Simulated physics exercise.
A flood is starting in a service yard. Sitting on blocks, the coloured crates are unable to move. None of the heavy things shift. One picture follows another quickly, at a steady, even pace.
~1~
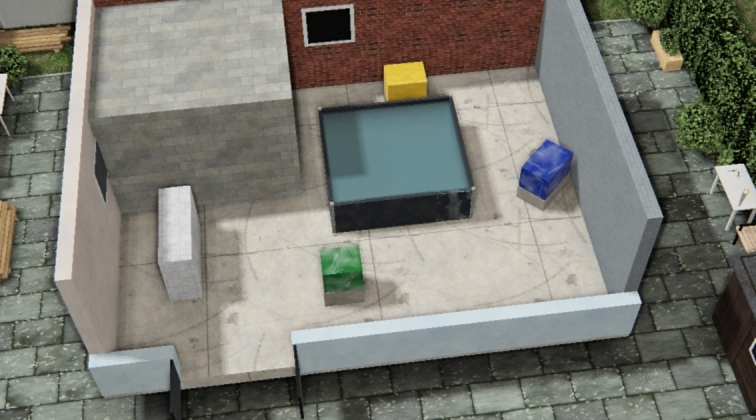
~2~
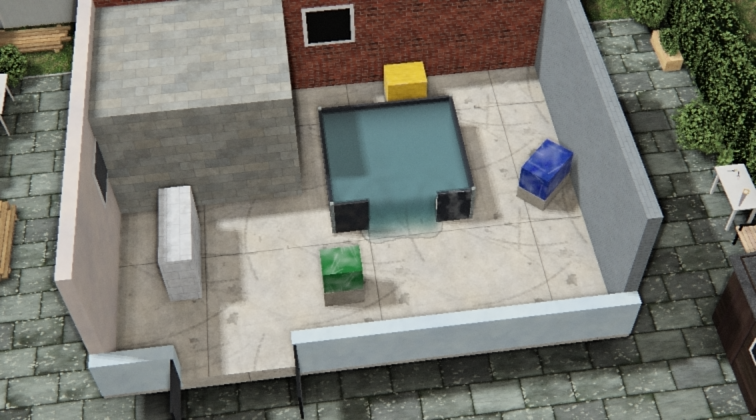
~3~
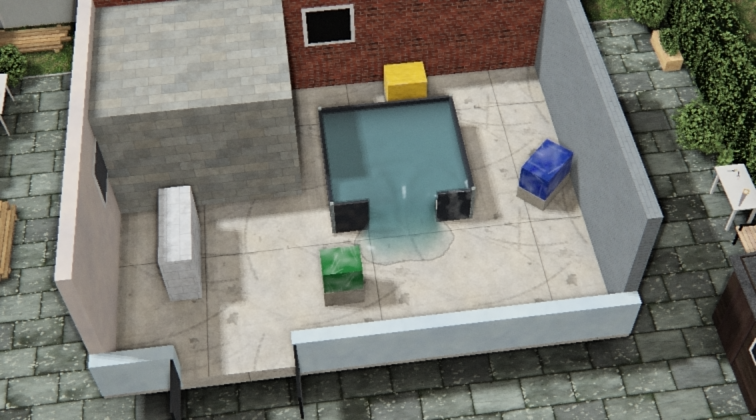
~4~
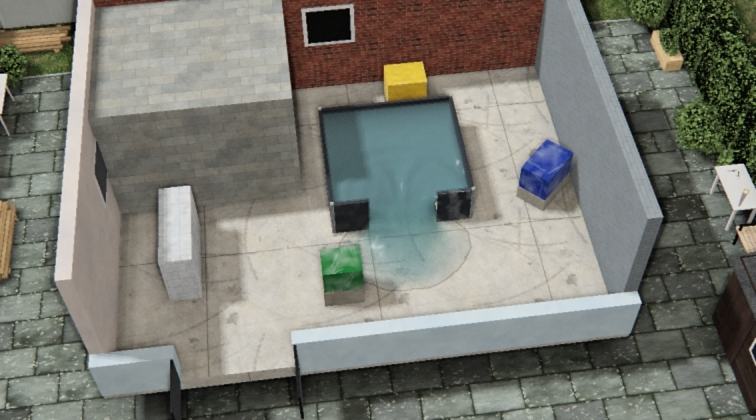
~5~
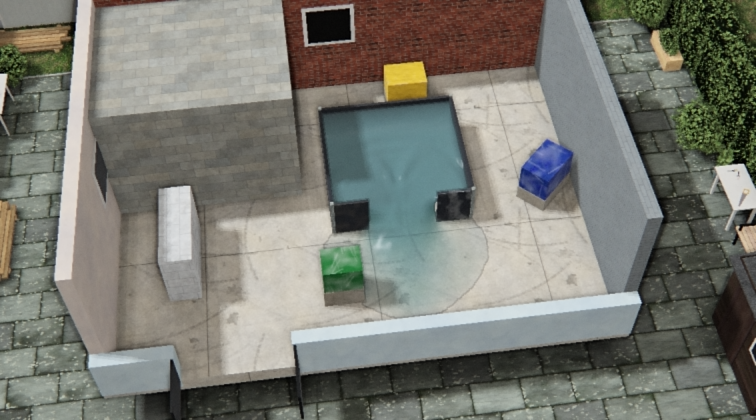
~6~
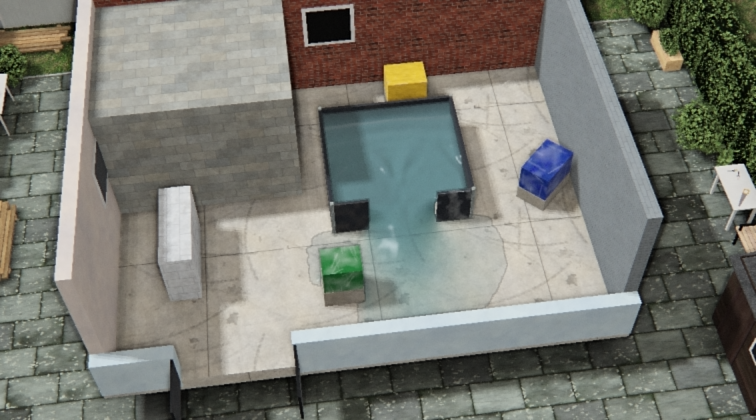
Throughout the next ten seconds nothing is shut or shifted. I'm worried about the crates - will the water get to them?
My prediction: The green crate doesn't get caught by the water. The blue crate gets caught by the water. The yellow crate doesn't get caught by the water.
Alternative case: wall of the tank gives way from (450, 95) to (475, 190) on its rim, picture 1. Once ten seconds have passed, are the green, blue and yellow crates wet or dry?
Green crate is not reached; blue crate is reached; yellow crate is reached.
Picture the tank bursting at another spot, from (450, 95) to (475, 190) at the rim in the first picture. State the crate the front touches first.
The one in blue.
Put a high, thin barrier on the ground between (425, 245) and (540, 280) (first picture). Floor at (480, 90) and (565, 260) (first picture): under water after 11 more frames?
In order, I'd call them bare and inundated.
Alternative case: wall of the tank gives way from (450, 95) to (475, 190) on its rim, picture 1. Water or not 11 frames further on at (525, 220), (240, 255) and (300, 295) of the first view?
One by one, they turn out drenched, not soaked and not soaked.
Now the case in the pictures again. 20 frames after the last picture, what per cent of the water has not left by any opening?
Some 100 per cent.
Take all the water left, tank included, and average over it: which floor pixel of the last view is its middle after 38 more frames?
Close to (398, 234), I reckon.
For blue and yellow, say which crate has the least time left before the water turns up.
My pick is the one in blue.
A moment on, water covers 25 % of the floor; the green crate water round its plinth, the blue crate not reached, the yellow crate not reached.
Next, water covers 40 % of the floor; the green crate water round its plinth, the blue crate water round its plinth, the yellow crate not reached.
Then, water covers 55 % of the floor; the green crate water round its plinth, the blue crate water round its plinth, the yellow crate not reached.
Later, water covers 85 % of the floor; the green crate water round its plinth, the blue crate water round its plinth, the yellow crate water round its plinth.
In the end, water covers 100 % of the floor; the green crate stayed above the water, the blue crate was topped, the yellow crate stayed above the water.
